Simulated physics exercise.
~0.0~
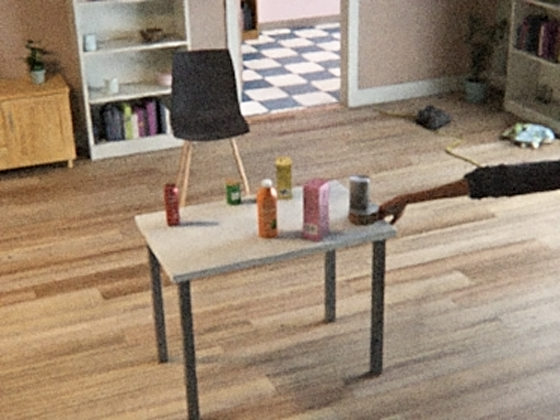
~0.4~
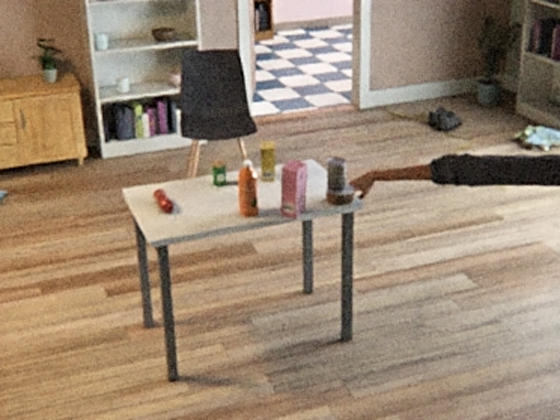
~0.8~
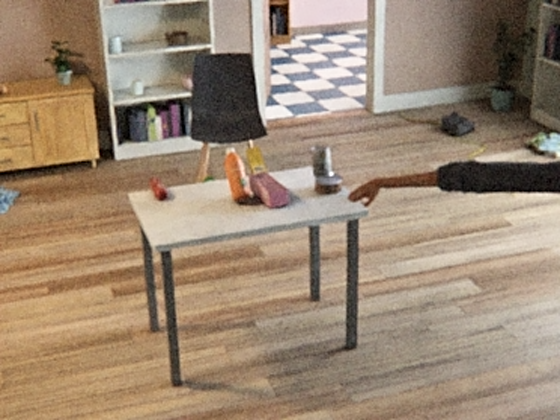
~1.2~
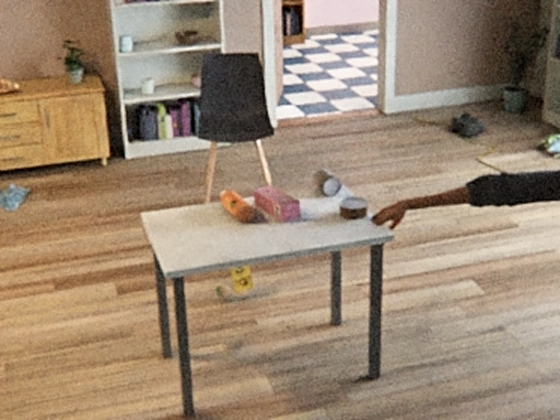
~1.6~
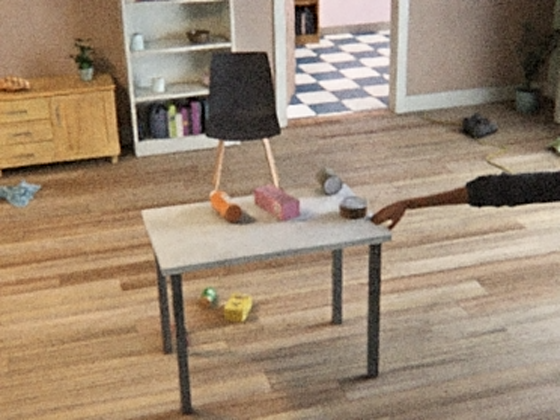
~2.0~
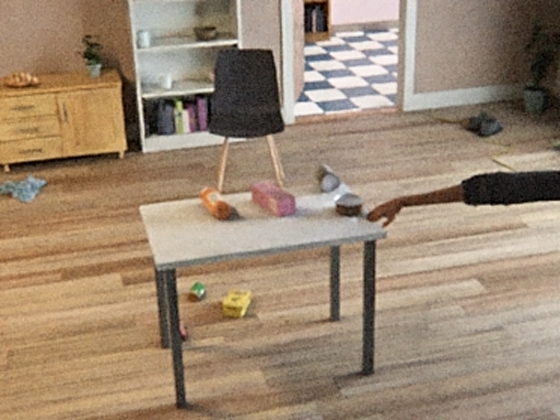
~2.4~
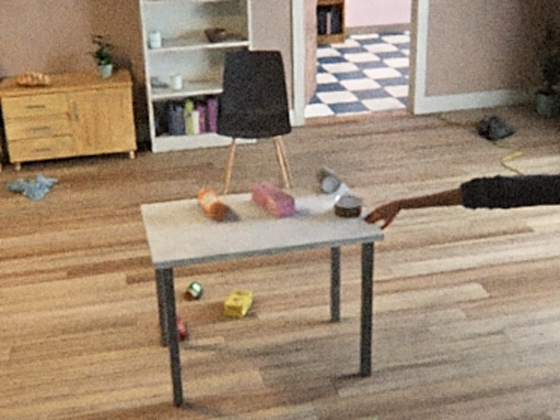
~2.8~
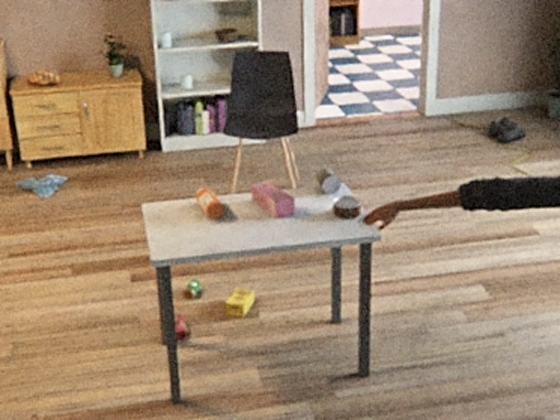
To begin with, bottles, cartons, cans and tubs stand on a small pale table in a room with wooden flooring, while a hand reaches in from the right to its edge. The table is shoved away and the red can tips onto its side. As the table jerks back, the pink carton topples, the orange bottle leans over, and the green jar and yellow carton drop off. The grey tin then falls over, and the red can leaves the tabletop too. Finally, three items lie on the floor, while the orange bottle, pink carton and grey tin lie on the table beside the upright brown tub.
